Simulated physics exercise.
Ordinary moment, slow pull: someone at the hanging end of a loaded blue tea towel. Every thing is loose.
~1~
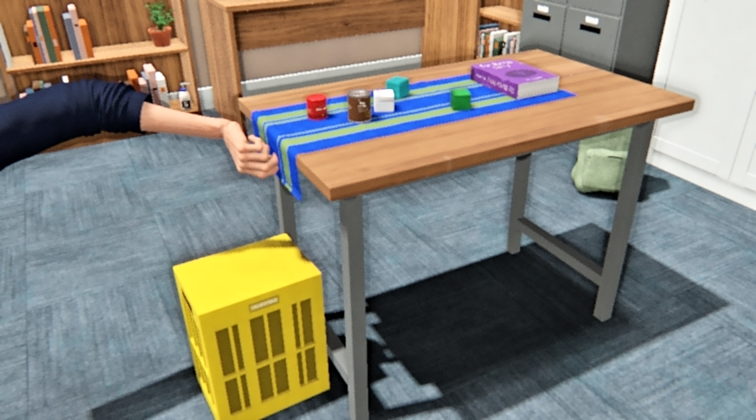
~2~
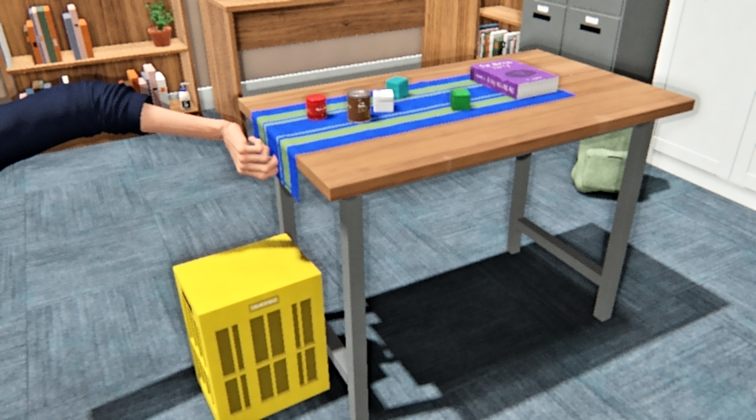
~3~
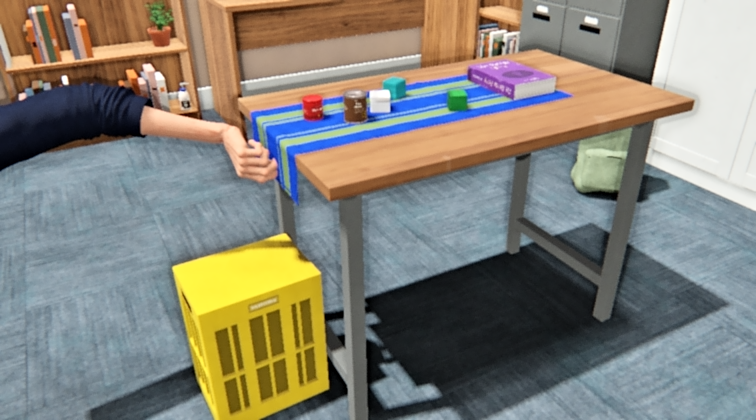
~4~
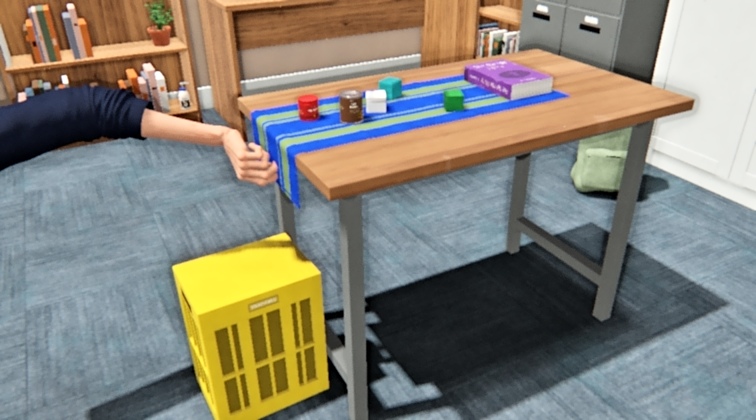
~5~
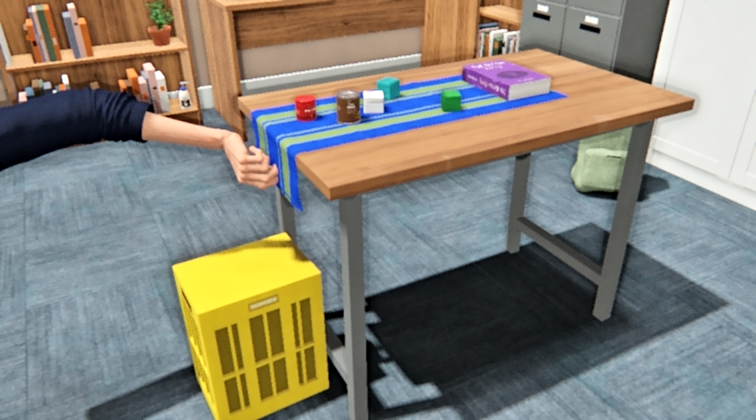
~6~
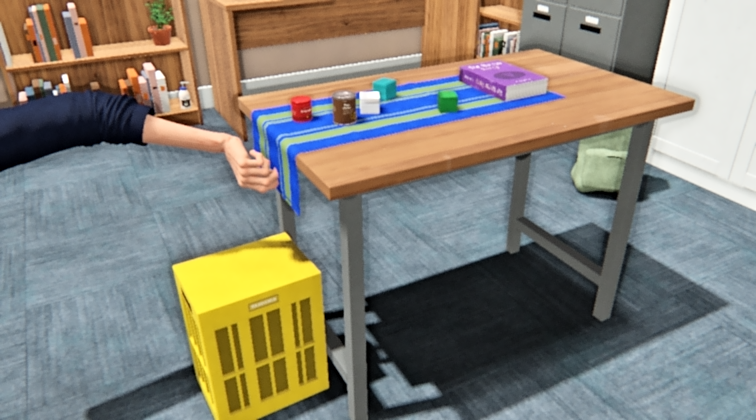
In an office, a hand slowly pulling a striped blue cloth down over a table's left edge, small items and purple book shifting left.
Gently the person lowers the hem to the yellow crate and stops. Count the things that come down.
Off the edge: Two.
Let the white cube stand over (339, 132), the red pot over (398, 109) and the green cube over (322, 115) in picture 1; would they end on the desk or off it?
The white cube is off the top, the red pot is still on top and the green cube is off the top.
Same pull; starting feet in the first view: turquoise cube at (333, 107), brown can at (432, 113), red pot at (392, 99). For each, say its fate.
The turquoise cube drops off; the brown can survives; the red pot survives.
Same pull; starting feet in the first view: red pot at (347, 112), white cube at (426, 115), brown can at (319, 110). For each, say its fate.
The red pot ends up off, the white cube stays put, the brown can ends up off.
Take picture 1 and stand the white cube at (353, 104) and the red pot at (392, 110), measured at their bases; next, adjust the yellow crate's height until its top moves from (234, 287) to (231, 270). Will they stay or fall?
So the white cube stays there, and the red pot stays there.
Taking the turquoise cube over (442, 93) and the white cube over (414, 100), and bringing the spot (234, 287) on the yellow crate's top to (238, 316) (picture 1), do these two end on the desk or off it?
Turquoise cube stays, white cube stays.
Soon after, hem near (280, 238); red pot gone.
Then, hem on the crate; red pot and brown can gone.
At rest, hem on the crate; red pot and brown can gone. Over the edge go two.
